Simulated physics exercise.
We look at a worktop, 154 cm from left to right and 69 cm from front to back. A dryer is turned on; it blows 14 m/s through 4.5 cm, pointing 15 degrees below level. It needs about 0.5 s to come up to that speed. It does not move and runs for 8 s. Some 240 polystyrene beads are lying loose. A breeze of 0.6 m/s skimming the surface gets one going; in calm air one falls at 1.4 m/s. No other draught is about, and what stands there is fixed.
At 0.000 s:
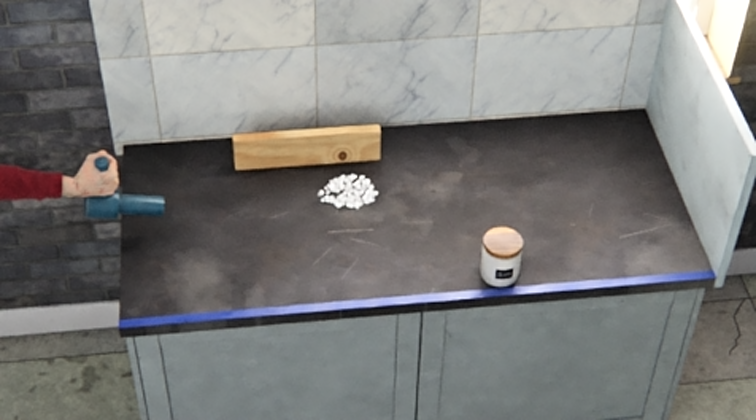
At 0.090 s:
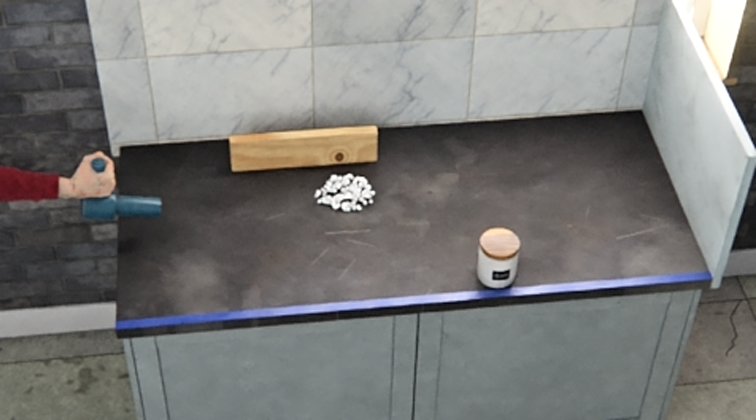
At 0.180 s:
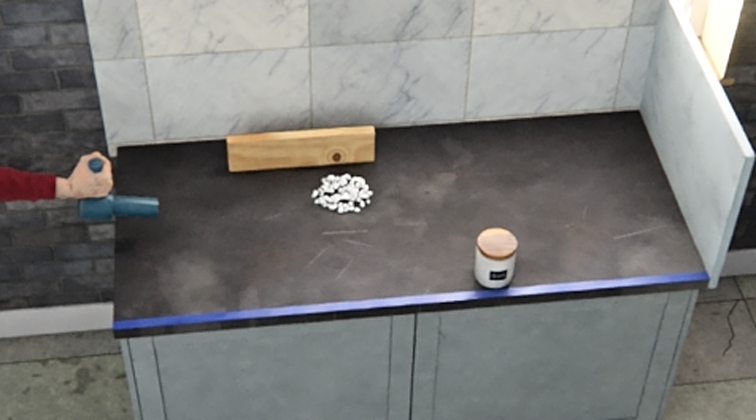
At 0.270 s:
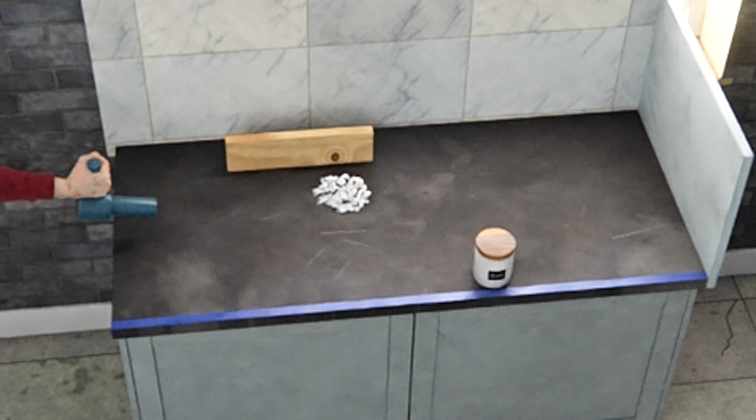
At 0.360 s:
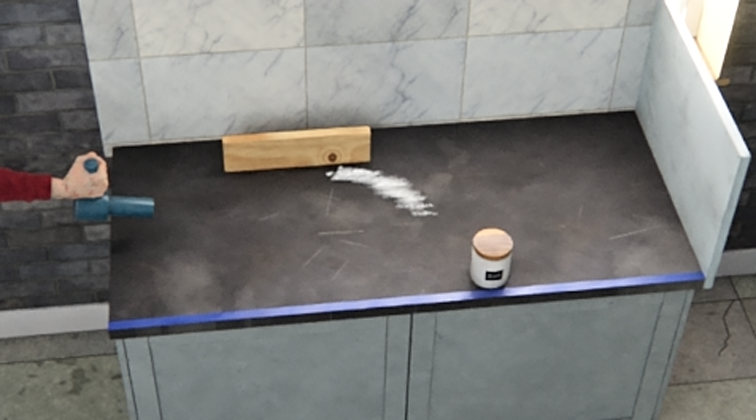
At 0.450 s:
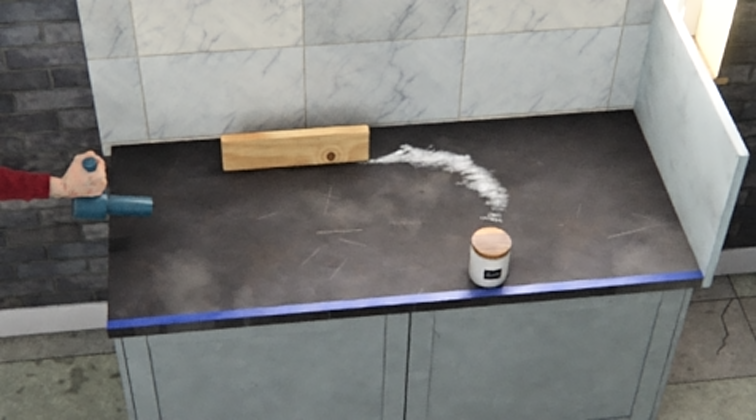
White beads lie still, then sweep rightward across the dark worktop as a hand holds a dryer.
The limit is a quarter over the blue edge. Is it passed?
As for a quarter going over the blue edge: Yes.
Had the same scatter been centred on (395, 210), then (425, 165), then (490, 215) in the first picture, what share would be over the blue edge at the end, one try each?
In that order: 100 %, 25 %, 100 %.
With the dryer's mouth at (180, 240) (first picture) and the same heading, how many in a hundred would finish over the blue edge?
In that case some 0 per cent.
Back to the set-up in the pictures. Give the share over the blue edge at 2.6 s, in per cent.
Near 20 %.
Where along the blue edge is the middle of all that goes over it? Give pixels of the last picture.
Near (705, 278).
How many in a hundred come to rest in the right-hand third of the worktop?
About 50 %.
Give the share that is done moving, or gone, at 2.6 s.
Some 20 per cent.
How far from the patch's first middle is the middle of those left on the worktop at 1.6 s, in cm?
Roughly 95 cm.
After 1.6 s, 7 % are over the blue edge; the middle of those still in play is near (633, 109); 9 % have settled or left.
After 2.6 s, 21 % are over the blue edge; the middle of those still in play is near (625, 108); 20 % have settled or left.
After 4.4 s, 43 % are over the blue edge; the middle of those still in play is near (616, 103); 46 % have settled or left.
After 8.0 s, at the end, 48 % are over the blue edge; the middle of those still in play is near (619, 103).
